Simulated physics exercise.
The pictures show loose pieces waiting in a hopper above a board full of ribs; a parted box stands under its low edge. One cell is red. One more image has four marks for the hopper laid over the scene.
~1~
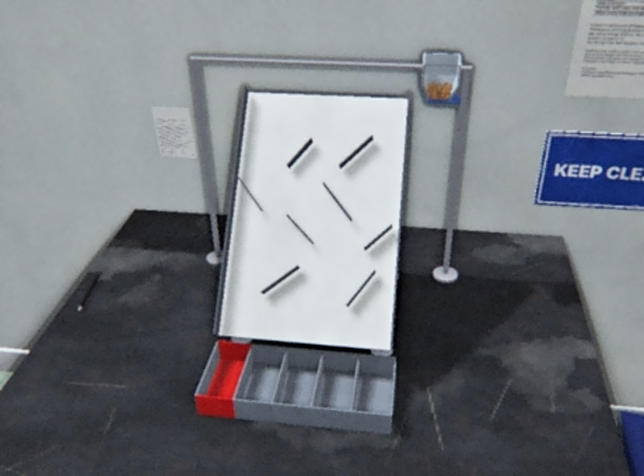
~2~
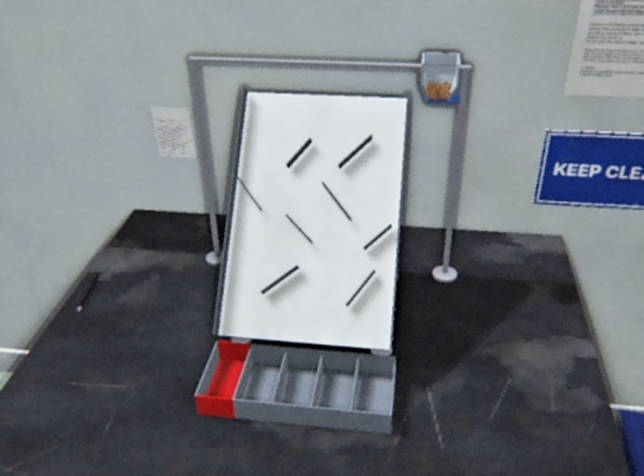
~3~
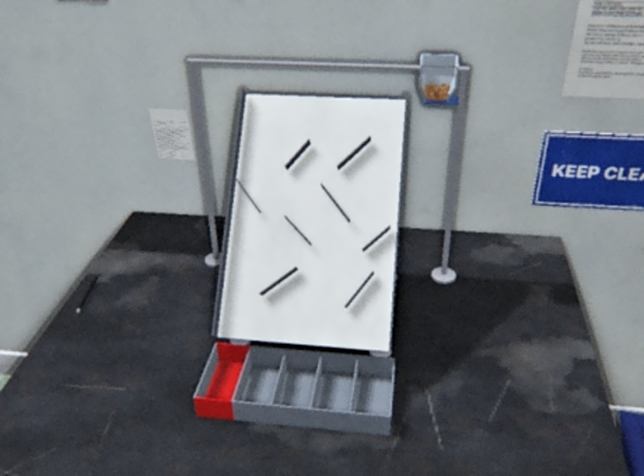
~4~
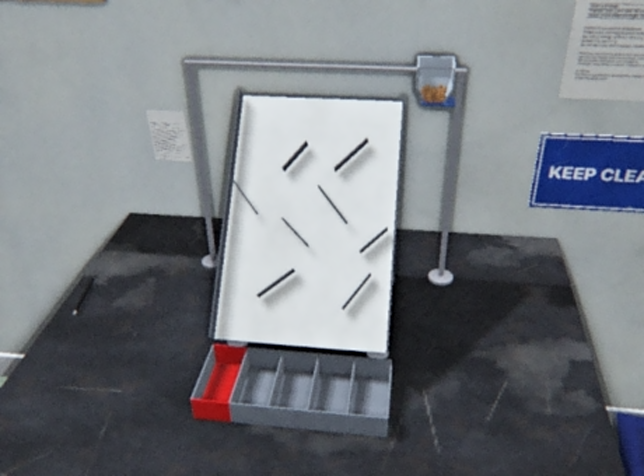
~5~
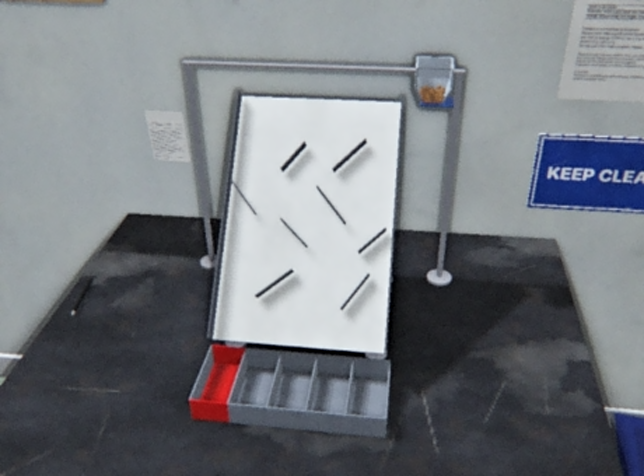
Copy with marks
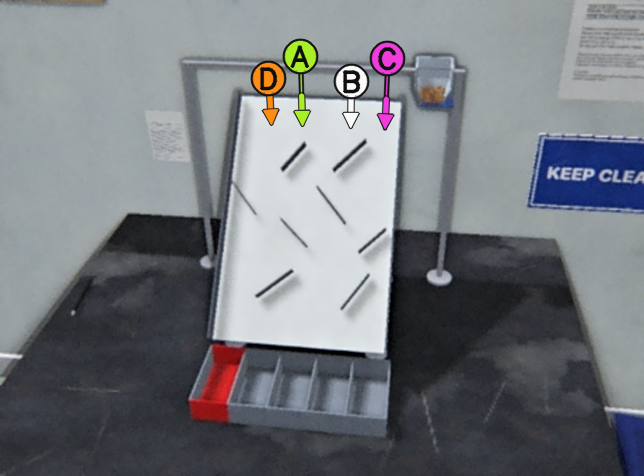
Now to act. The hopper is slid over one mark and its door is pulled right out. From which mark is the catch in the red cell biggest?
The answer is mark D.
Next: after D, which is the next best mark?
Mark A.
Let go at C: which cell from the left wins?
It is the third one.
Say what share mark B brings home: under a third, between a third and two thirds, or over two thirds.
It is under a third.
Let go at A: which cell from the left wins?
The first from the left.
On the marked copy, mark A meets the board at (302, 120); mark B meets the board at (350, 122); mark C meets the board at (385, 123); mark D meets the board at (271, 119).
With A, about two thirds in the red cell, about a quarter in other cells.
With B, a stray few in the red cell, nearly all in other cells, a stray few held on the board.
With C, a stray few in the red cell, nearly all in other cells, a stray few held on the board.
With D, nearly all in the red cell, a small part in other cells.
